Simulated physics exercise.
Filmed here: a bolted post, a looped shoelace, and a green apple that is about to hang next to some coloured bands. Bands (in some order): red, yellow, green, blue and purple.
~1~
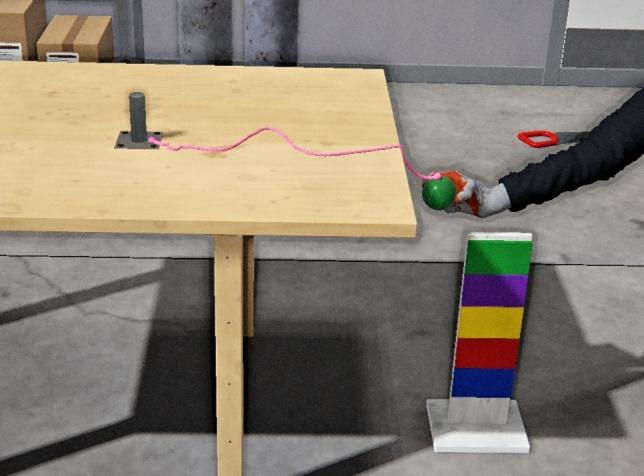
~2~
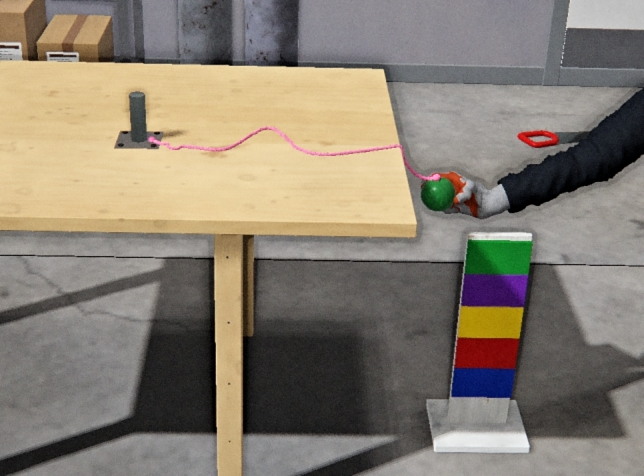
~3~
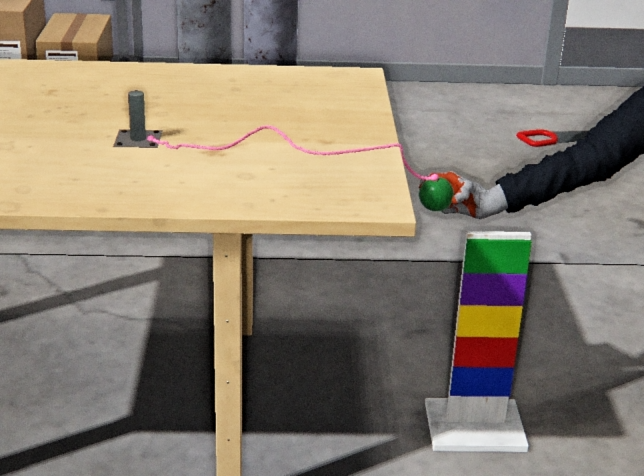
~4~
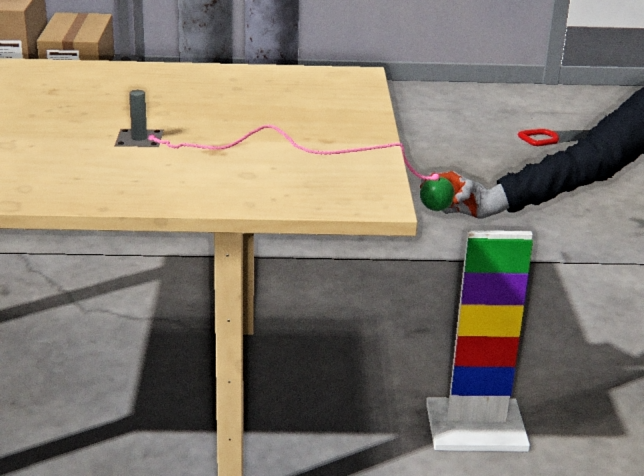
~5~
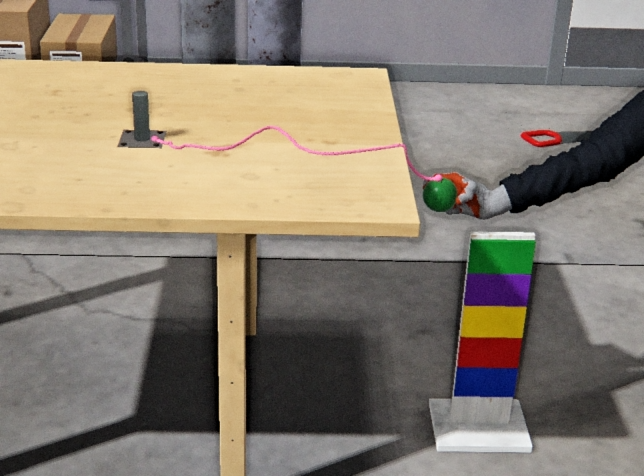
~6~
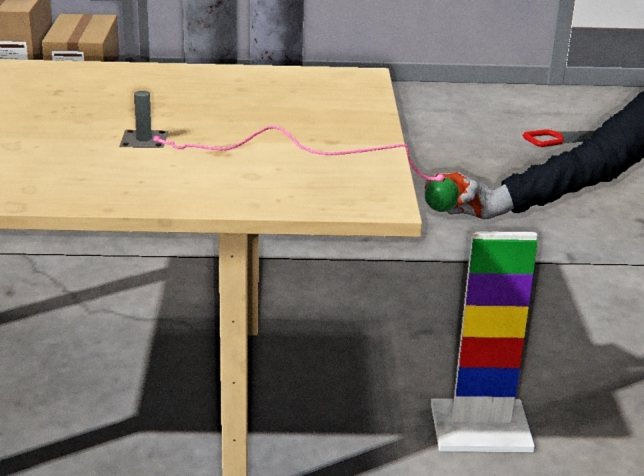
Gloved hand holding a green apple tied to a pink shoelace beside a wooden table, above coloured blocks, with almost nothing moving.
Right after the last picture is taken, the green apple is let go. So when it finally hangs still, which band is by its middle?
At purple.
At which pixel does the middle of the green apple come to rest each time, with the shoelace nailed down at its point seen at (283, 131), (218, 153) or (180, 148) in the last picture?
In order of the tries: About (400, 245), about (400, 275), about (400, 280).
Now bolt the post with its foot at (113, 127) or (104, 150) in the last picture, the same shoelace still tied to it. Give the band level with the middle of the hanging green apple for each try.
Green; green.
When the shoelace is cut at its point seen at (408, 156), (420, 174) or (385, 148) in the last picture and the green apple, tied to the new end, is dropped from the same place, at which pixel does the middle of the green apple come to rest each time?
Try 1: (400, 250); try 2: (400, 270); try 3: (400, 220).
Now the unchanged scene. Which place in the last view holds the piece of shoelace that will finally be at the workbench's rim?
That spot is roughly at (329, 154).
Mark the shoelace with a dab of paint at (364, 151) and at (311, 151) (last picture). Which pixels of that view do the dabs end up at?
The first ends at (404, 184) and the second at (391, 144).
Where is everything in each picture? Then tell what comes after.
The first frame shows green apple (439, 193); green (499, 259); purple (495, 291); yellow (491, 324); red (487, 354); blue (483, 384).
The second frame shows green apple (438, 194); shoelace through (172, 148) (237, 144) (278, 131) (318, 154) (382, 149).
The third frame shows green apple (436, 194).
The fourth frame shows green apple (437, 194); shoelace through (172, 147) (237, 143) (278, 129) (318, 153) (382, 147).
The fifth frame shows green apple (440, 195).
The sixth frame shows green apple (442, 195); shoelace through (177, 148) (241, 144) (283, 130) (323, 154) (386, 148).
A little later, apple near (428, 286); level with purple.
Next, apple near (370, 278); level with purple.
Later still, apple near (406, 287); level with purple.
When it is over, apple near (399, 288); level with purple. The purple one.
